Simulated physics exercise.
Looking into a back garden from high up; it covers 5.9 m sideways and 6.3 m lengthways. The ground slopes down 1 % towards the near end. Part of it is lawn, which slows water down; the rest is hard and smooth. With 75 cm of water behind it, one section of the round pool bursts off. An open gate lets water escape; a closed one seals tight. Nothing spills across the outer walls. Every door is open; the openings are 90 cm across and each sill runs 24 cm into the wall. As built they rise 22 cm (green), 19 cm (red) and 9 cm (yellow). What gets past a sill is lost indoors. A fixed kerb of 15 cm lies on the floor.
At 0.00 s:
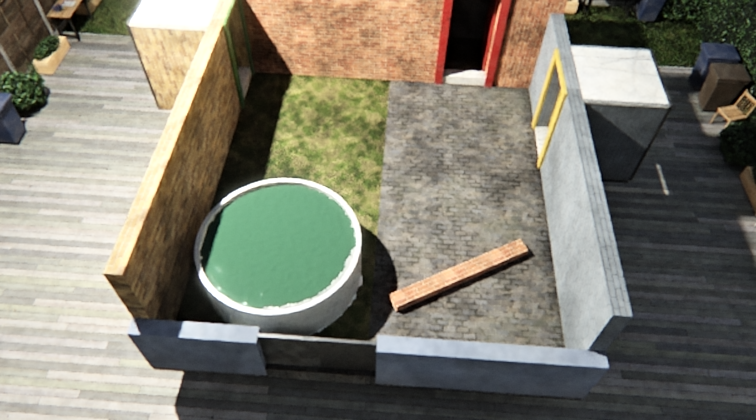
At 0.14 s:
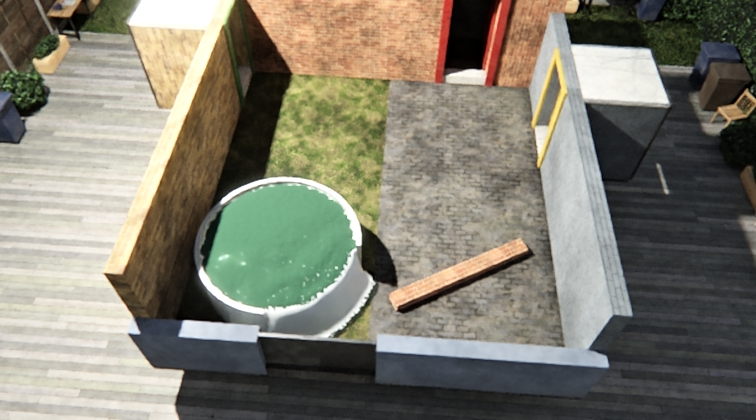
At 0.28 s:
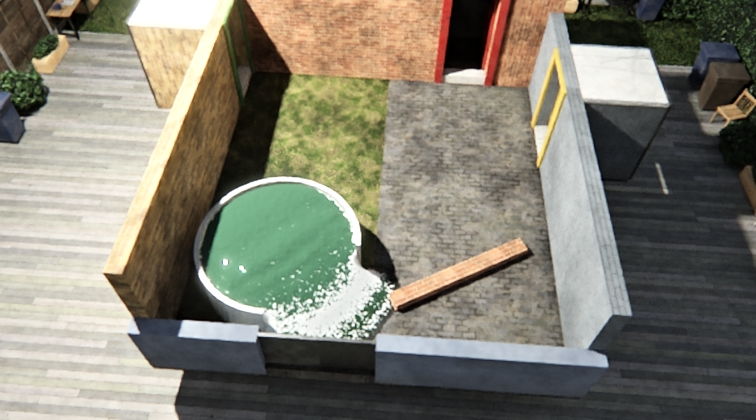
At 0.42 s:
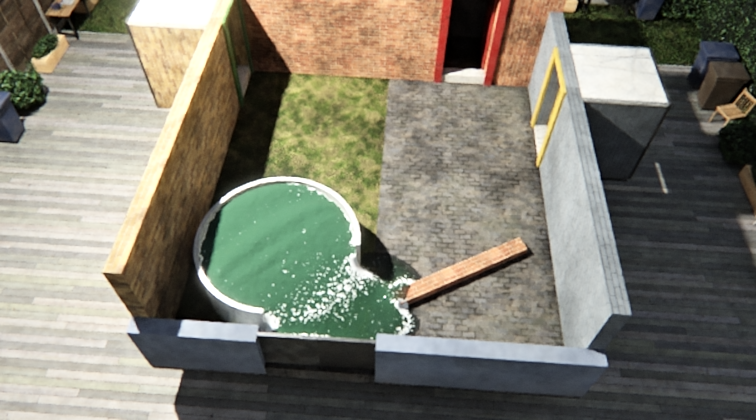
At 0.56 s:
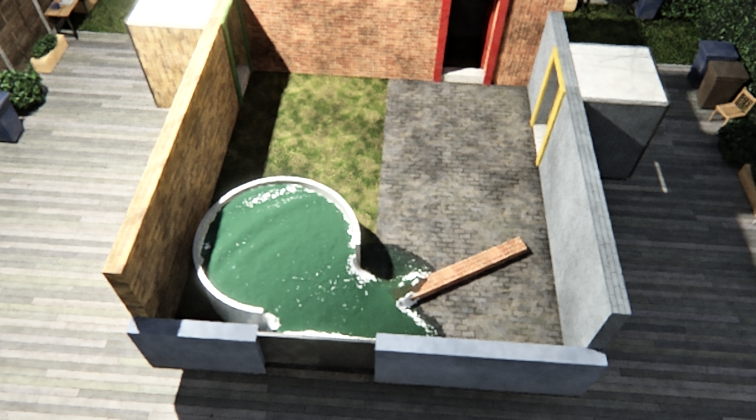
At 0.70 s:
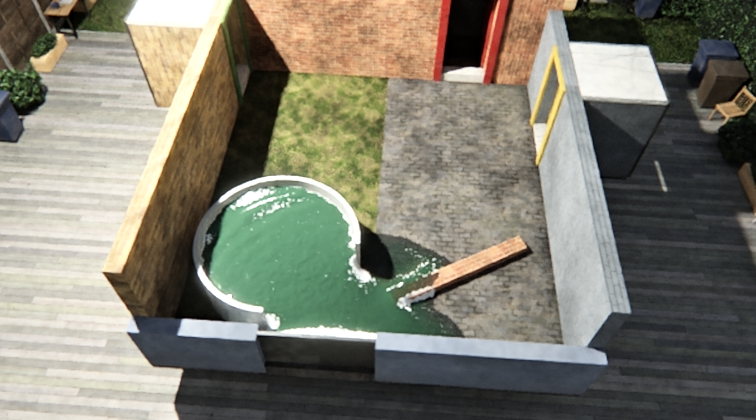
In this clip, a round pool of green water stands in a walled garden until a section of its side breaks open, and foaming water pours out, spreading across the ground and around the near end of a brick beam.
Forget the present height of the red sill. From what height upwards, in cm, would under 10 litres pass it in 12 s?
Some 18 cm above the ground.
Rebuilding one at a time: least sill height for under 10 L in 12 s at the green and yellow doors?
About 8.0 cm at green and 9.0 cm at yellow.
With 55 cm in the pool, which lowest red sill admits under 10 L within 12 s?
Then roughly 11.0 cm.
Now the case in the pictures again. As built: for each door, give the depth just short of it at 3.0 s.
In cm: Green 0, red 0, yellow 6.
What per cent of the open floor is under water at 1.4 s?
About 25 per cent.
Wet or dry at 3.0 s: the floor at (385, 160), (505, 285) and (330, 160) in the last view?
In that order: Still dry, wet, dry.
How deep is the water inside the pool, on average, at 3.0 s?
Roughly 26 cm on average.
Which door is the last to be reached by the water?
Last comes the green one.
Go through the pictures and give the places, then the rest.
The first picture shows still water, 75 cm deep, in the round pool at (279, 243); the red door at (470, 45) is dry.
In the second picture, the gap is at (329, 312), the front 0.3 m out at (373, 288); the back of the round pool holds 75 cm.
In the third picture, water pours out at (328, 312) and has run 0.7 m, to (390, 309); about 15 cm deep outside, 75 cm at the back.
In the fourth picture, the gap is at (328, 313), the front 1.1 m out at (412, 328); the back of the round pool holds 75 cm.
In the fifth picture, the gap is at (328, 312), the front 1.6 m out at a hidden place; the back of the round pool holds 71 cm.
In the sixth picture, the gap is at (328, 311), the front 2.1 m out at a hidden place; the back of the round pool holds 61 cm; the red door at (468, 42), 6.1 m from the gap, is still 4.4 m from the nearest water.
After 1.4 s water covers 25 % of the floor, deepest (54 cm) near (301, 353); it has not reached the red door.
After 3.0 s water covers 50 % of the floor, deepest (38 cm) near (534, 369); it has not reached the red door.
After 12.0 s water covers 95 % of the floor, deepest (14 cm) near (175, 321); 6 cm at the red door, 7 litres in over its 19 cm sill.
At the red door as built, the water arrived by 3.4 s and peaked near 25 cm at 4.0 s.
Run again over the same 12 s with other heights there, 18 litres in over 16 cm, 3 litres over 21.5 cm. The limit of 10 litres is kept from about 18 cm up.
